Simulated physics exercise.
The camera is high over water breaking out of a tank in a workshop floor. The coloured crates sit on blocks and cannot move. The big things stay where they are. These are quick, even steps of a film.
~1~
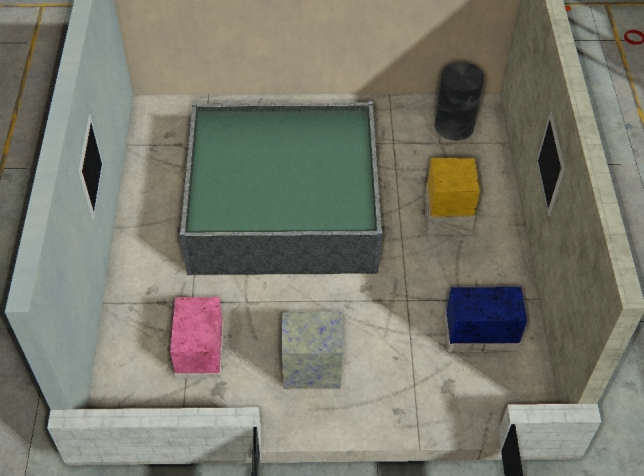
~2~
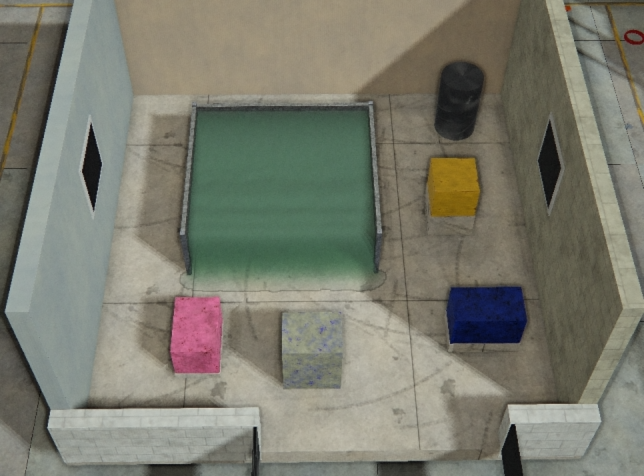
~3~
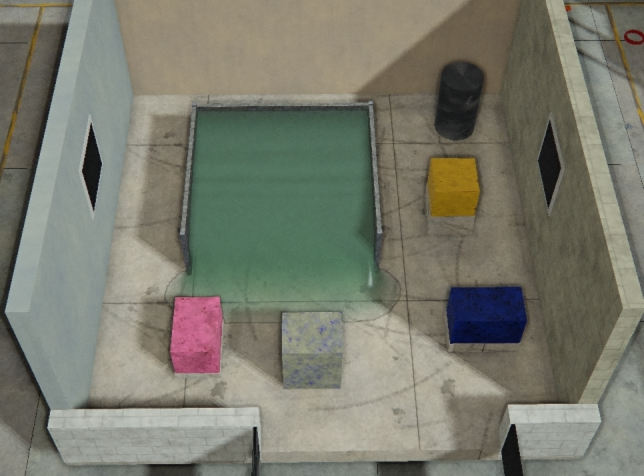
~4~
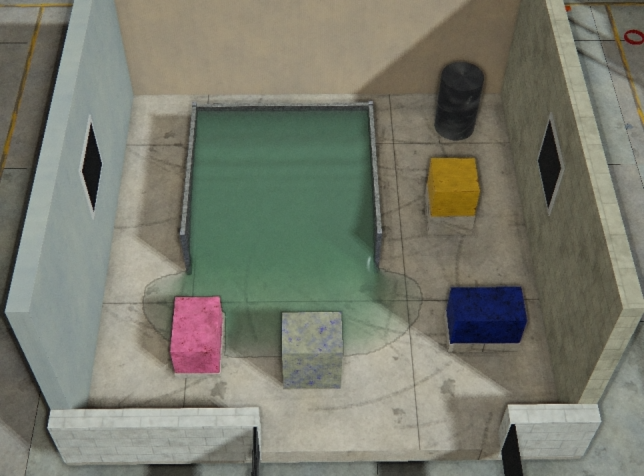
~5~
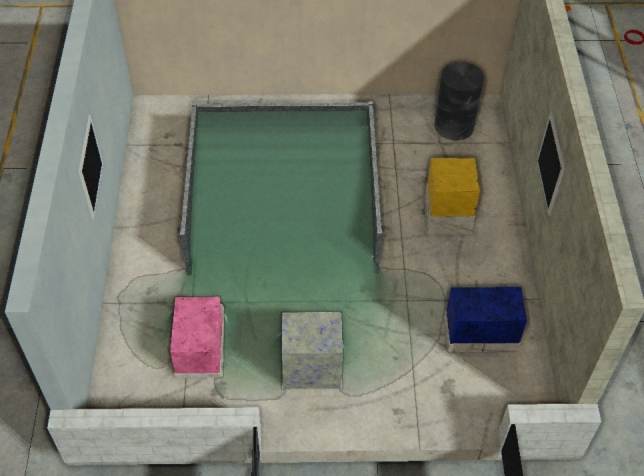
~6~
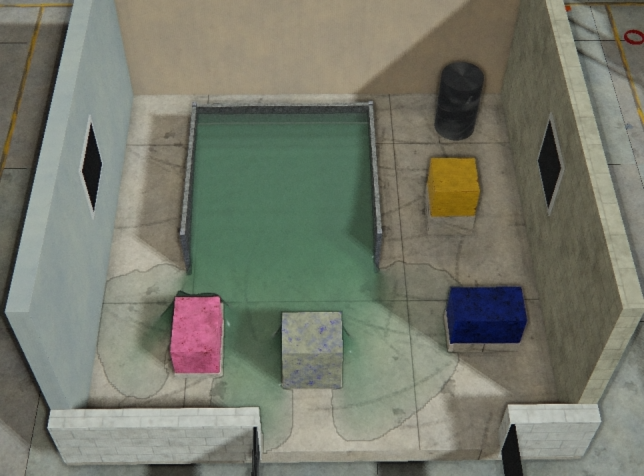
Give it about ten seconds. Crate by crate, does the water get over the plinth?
In the end: The yellow crate keeps dry; the blue crate is soaked; the pink crate is soaked.
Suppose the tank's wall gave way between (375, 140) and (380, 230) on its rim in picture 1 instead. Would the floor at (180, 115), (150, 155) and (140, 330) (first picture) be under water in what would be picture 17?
As listed: Free of water, not flooded, free of water.
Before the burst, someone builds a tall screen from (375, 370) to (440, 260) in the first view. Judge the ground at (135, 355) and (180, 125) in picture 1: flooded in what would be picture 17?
One after the other: Awash, dry.
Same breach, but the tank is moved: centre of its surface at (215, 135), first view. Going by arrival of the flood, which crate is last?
It is the yellow-painted one.
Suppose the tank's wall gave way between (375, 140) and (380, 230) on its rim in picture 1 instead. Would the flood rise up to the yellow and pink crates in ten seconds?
One by one: The yellow one ends up wet; the pink one is wetted.
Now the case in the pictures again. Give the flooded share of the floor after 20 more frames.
I make it 70 per cent.
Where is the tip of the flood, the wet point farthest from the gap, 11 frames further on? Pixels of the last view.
At about (553, 430).
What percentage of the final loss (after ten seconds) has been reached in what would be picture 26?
Roughly 55 per cent.
A moment on, water covers 40 % of the floor; the yellow crate not reached, the blue crate water round its plinth, the pink crate water round its plinth.
Next, water covers 50 % of the floor; the yellow crate not reached, the blue crate water round its plinth, the pink crate water round its plinth.
Then, water covers 70 % of the floor; the yellow crate water round its plinth, the blue crate water round its plinth, the pink crate water round its plinth.
Later, water covers 95 % of the floor; the yellow crate water round its plinth, the blue crate water round its plinth, the pink crate water round its plinth.
In the end, water covers 100 % of the floor; the yellow crate stayed above the water, the blue crate was topped, the pink crate was topped.
